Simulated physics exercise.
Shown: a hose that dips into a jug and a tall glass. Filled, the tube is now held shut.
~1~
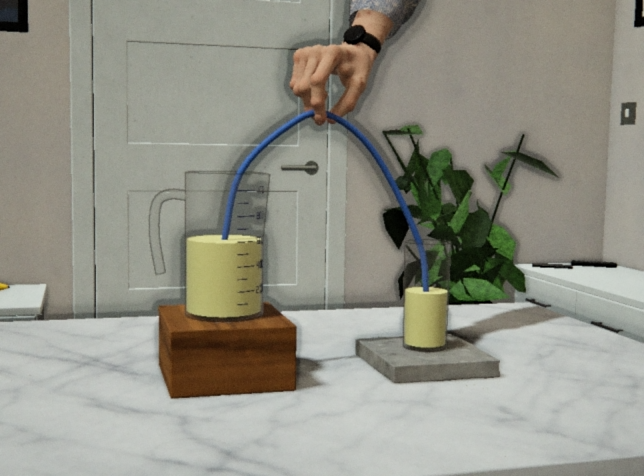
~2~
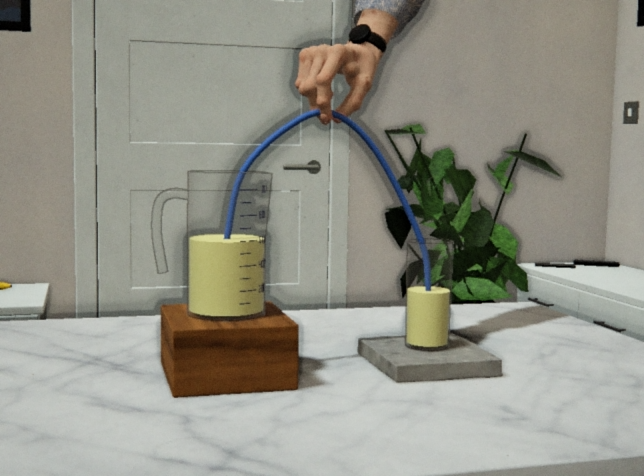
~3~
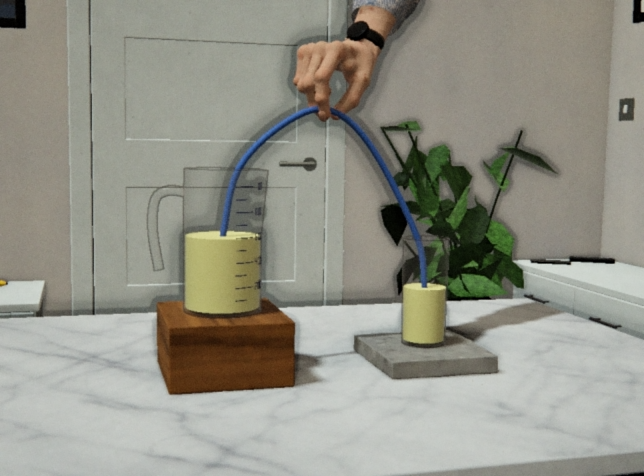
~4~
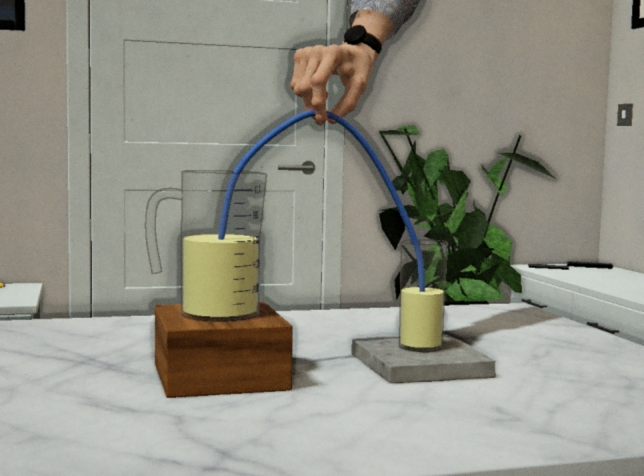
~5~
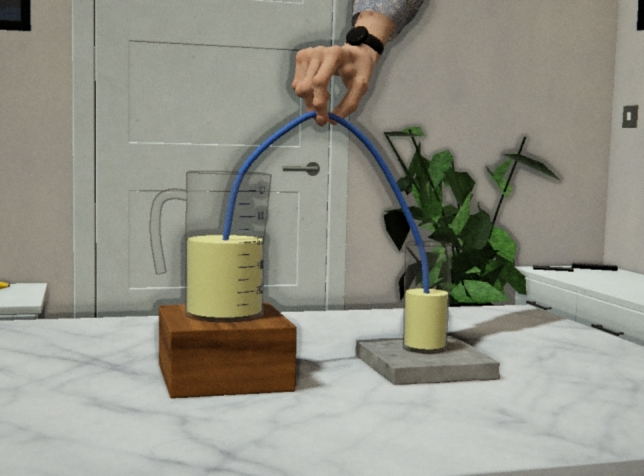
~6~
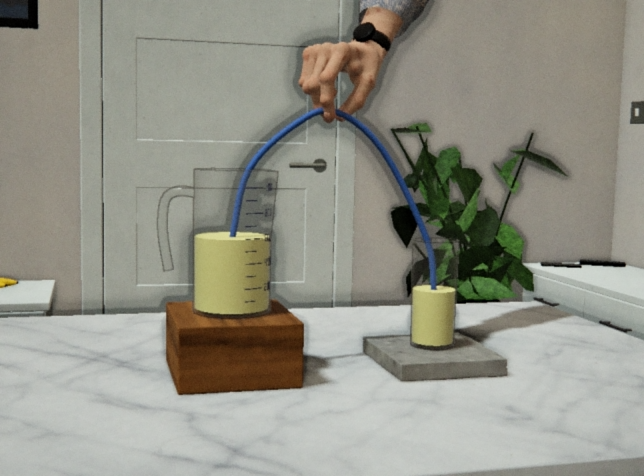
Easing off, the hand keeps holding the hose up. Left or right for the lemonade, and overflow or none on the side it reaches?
It flows: Right, one that fills: None.
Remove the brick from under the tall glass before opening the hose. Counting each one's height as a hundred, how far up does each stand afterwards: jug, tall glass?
In turn 35 and 100 per cent.
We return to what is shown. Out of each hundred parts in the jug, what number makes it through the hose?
I'd put it close to 25 per cent.
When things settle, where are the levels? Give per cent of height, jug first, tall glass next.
Final levels, respectively: 40 per cent and 90 per cent.
A moment on, the jug is about half full; the tall glass is about two thirds full.
Further on, the jug is about half full; the tall glass is about three quarters full.
When it is over, the jug is about a third full; the tall glass is nearly full; the two surfaces are level.
